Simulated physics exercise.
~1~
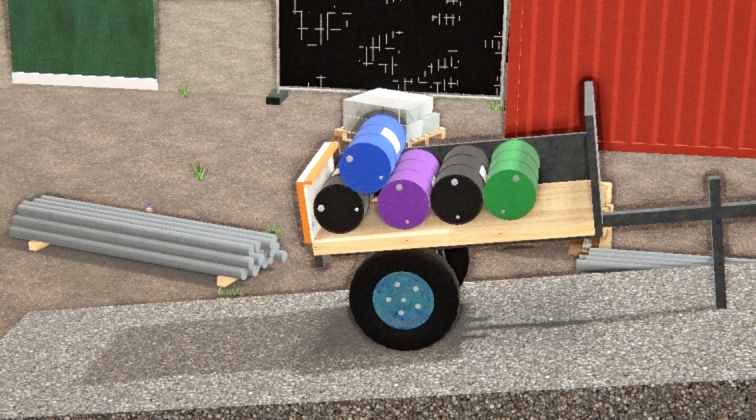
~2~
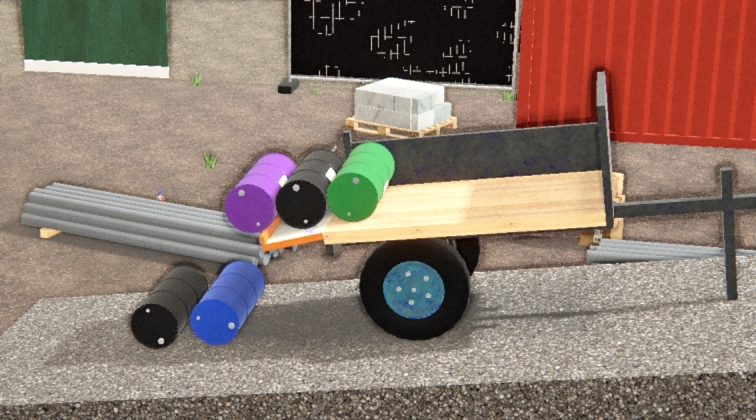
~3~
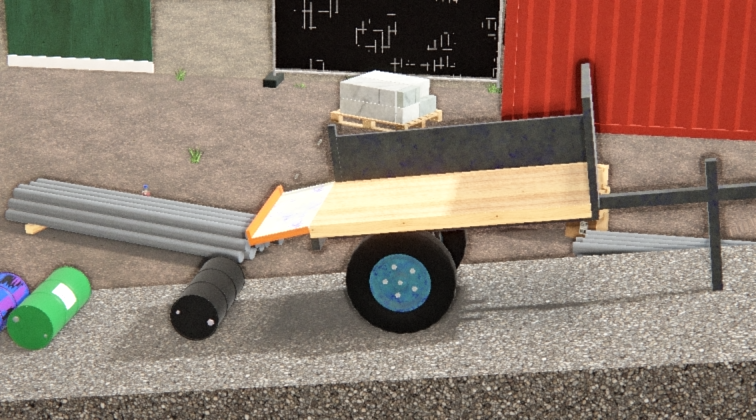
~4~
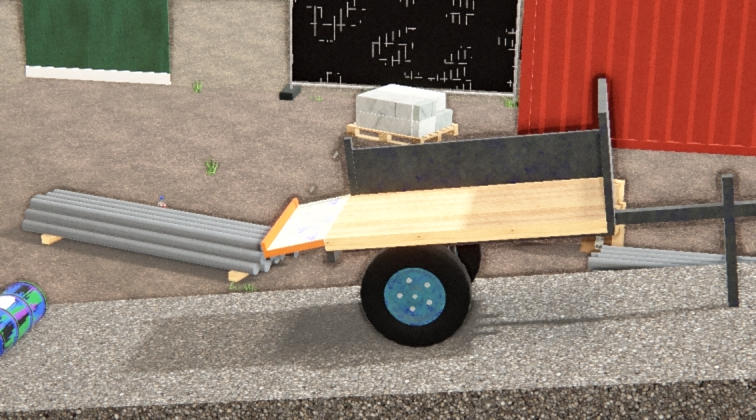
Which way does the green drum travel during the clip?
The green drum moves to the left, rolling along the bed, off the lowered gate and on down the road.
Five drums, one blue, one purple, one green and two black, sit end-on in the open side of a wooden-bedded trailer on a sloping grey road, with the blue one resting on top of the others. Grey pipes lie to the left, and a pallet of blocks and a red container stand behind. The orange-edged gate at the left end swings down, and the drums roll left. A black drum and the blue one reach the ground first, then the rest follow down the slope. At the end the bed is empty, with drums bunched at the left edge.
